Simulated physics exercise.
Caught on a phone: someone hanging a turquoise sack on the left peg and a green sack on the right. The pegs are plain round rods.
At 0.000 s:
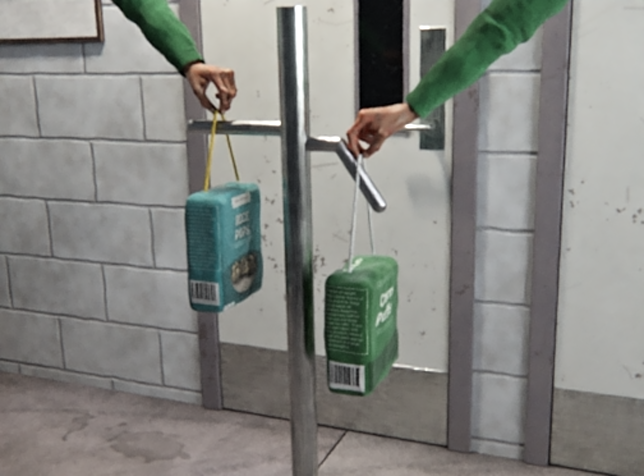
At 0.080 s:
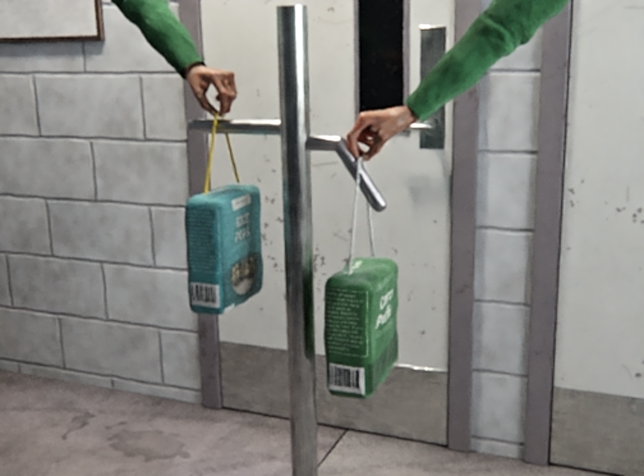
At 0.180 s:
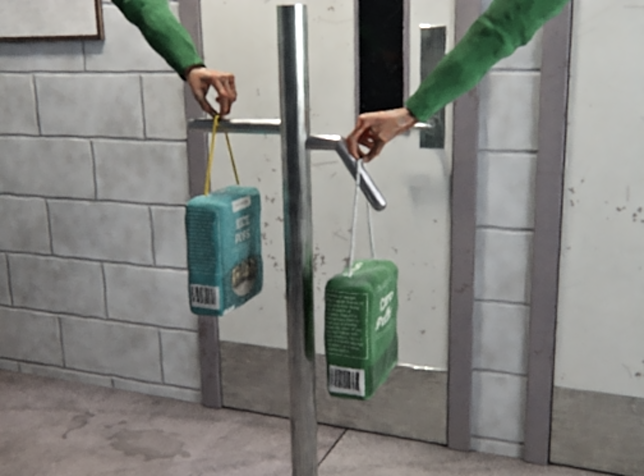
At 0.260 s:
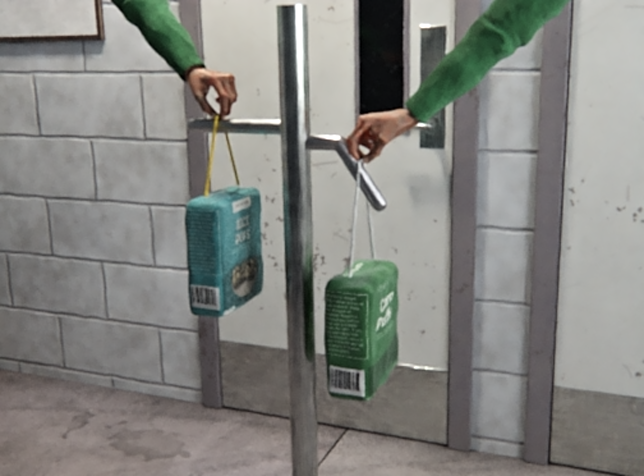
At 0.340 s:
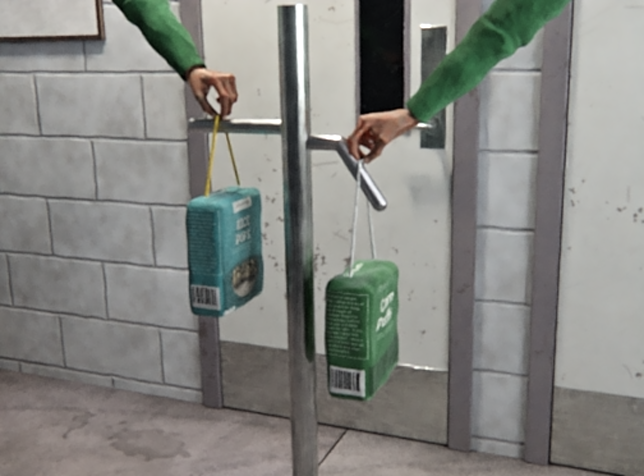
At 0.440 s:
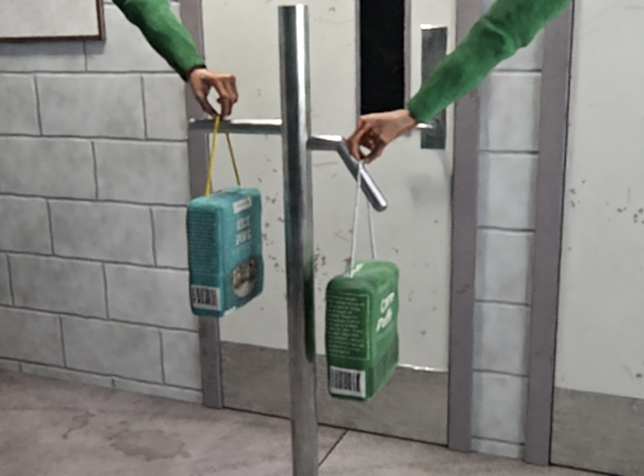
In the video, two green-sleeved hands hold a turquoise sack by a yellow loop on the left peg and a green sack by a white loop on the downward-sloping right peg, while everything stays almost completely still.
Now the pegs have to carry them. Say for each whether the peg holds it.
The turquoise sack holds on, the green sack comes down.
After 0.90 s, turquoise sack hanging near (226, 253); green sack on the floor.
At rest, turquoise sack hanging near (226, 253); green sack on the floor. The turquoise sack remains on its peg and the green sack slips off its peg.
